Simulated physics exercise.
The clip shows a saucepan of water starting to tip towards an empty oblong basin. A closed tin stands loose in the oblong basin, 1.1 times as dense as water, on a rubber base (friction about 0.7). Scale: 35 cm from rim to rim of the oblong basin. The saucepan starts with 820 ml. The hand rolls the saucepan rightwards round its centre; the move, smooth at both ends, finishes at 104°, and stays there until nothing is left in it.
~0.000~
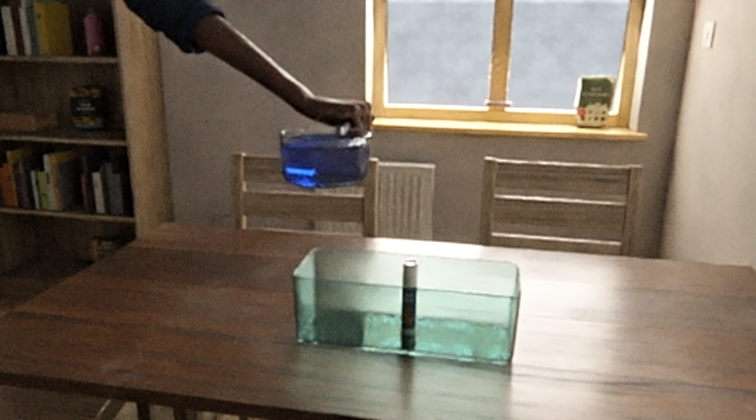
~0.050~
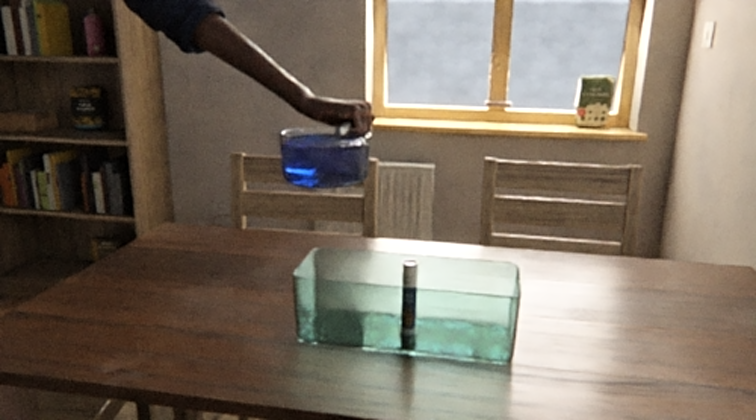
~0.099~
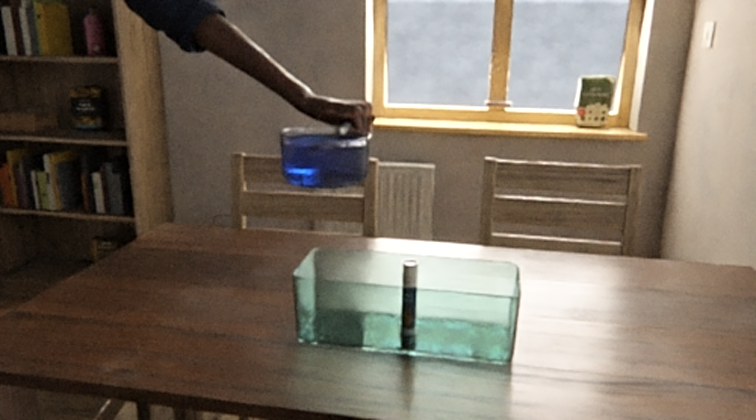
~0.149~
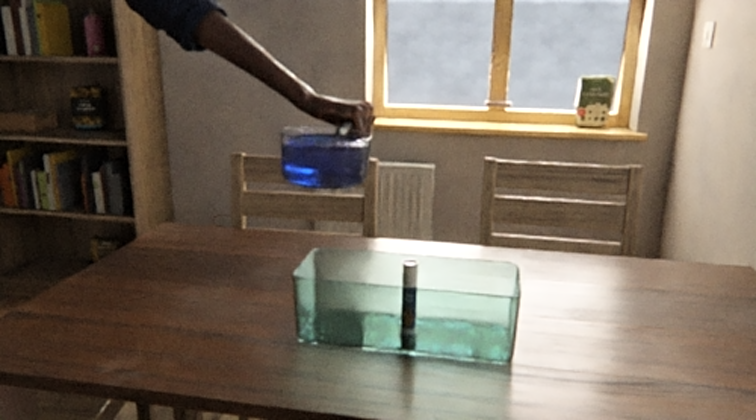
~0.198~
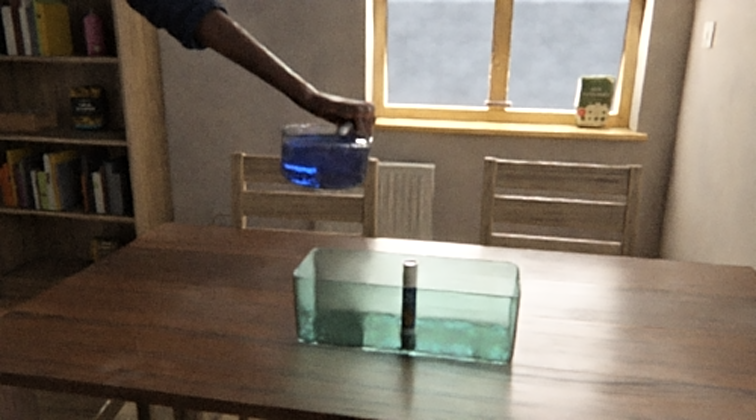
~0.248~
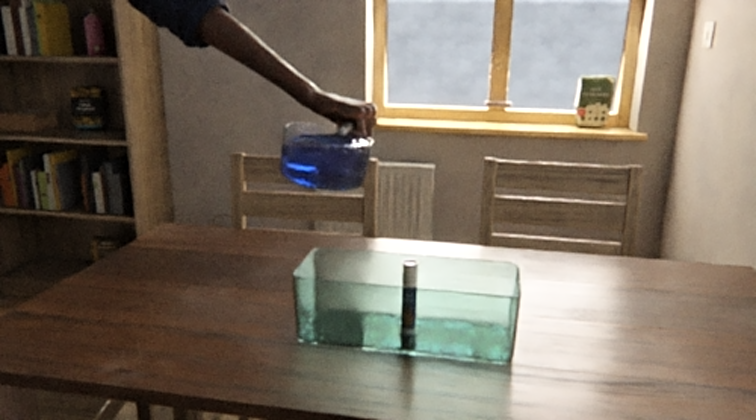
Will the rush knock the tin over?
It stays up.
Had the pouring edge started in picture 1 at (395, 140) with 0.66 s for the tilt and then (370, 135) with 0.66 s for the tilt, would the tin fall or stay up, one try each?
First it falls; then it falls.
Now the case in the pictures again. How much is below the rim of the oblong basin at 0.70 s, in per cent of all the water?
About 10 per cent.
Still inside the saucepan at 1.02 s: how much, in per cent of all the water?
Near 10 in a hundred.
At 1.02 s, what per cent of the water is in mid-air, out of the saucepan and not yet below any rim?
Near 14 in a hundred.
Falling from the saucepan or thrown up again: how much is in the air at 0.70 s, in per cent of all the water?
Near 32 in a hundred.
By 0.70 s the tilt is 62° and 57 per cent is still to pour; the tin stands where it began.
By 1.02 s the tilt is 96° and 11 per cent is still to pour; the tin stands where it began.
By 1.37 s the tilt is 104° and 0 per cent is still to pour; the tin stands where it began.
By 1.74 s the tilt is 104° and 0 per cent is still to pour; the tin stands where it began.
At rest the tin stands where it began.
